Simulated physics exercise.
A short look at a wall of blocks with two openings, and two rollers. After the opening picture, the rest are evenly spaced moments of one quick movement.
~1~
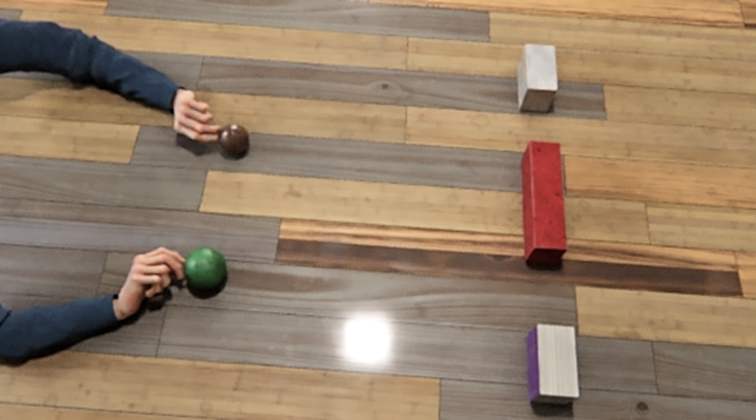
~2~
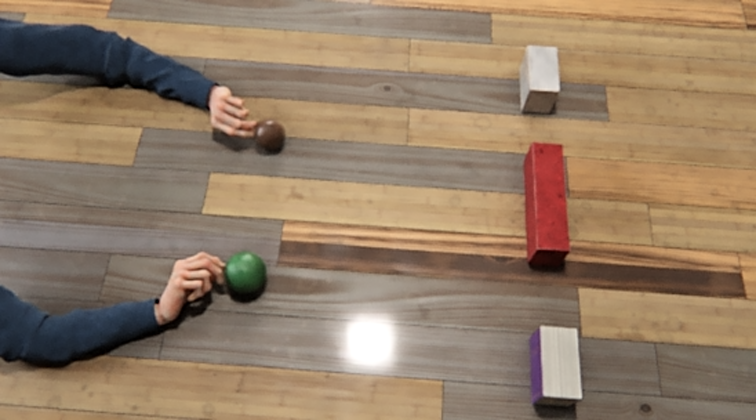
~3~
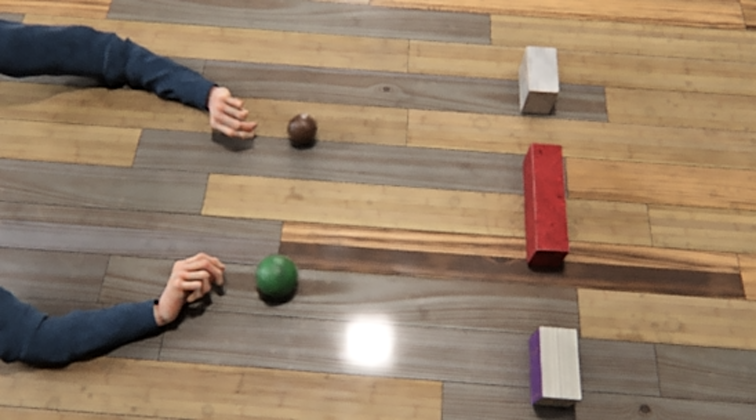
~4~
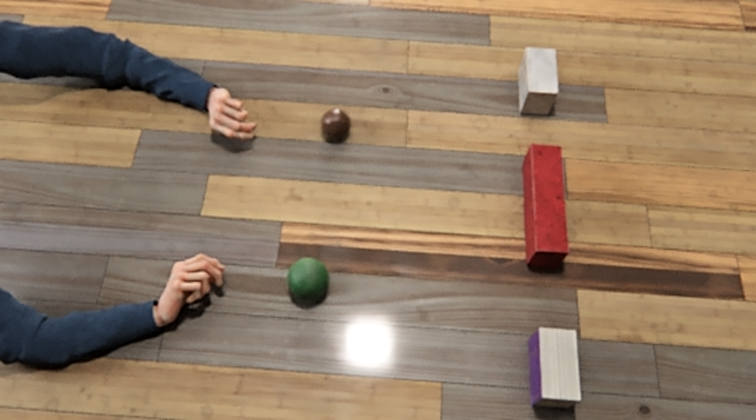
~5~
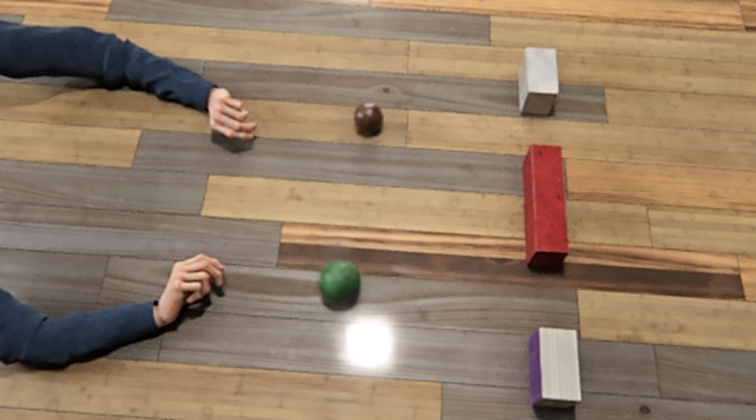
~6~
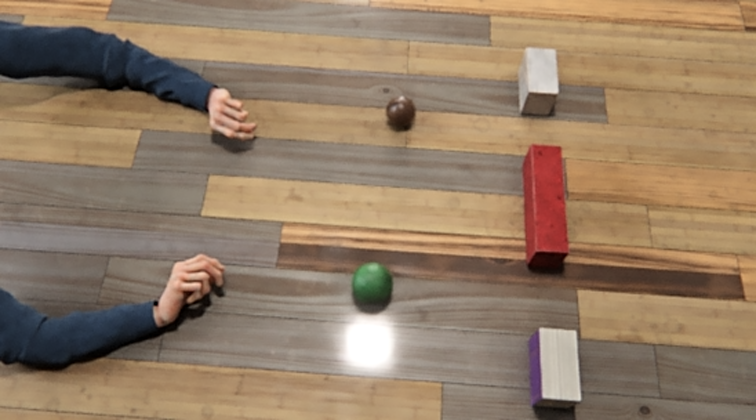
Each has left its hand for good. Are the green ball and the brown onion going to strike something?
Here the green ball passes through its gap and the brown onion hits a block.
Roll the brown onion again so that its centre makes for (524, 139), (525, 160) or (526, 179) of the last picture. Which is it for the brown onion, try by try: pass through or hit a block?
One after another: It gets past; does not get past; strikes a block.
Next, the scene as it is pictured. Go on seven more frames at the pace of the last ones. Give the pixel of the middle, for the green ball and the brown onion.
First (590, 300), then (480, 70).
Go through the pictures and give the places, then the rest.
The first picture shows green ball (205, 268) under the hand; brown onion (234, 138) under the hand; purple book (551, 365).
The second picture shows green ball (246, 273); brown onion (270, 134).
The third picture shows green ball (277, 276); brown onion (303, 129).
The fourth picture shows green ball (308, 279); brown onion (336, 123).
The fifth picture shows green ball (340, 281); brown onion (368, 117).
The sixth picture shows green ball (372, 284); brown onion (401, 111); red brick (544, 205).
Then, 0.42 s on from there, green ball heading on near (593, 299); brown onion coming back near (483, 67).
Then, 0.98 s on from there, green ball heading on; brown onion coming back near (438, 12).
In the end, the green ball gets between the blocks; the brown onion is stopped.
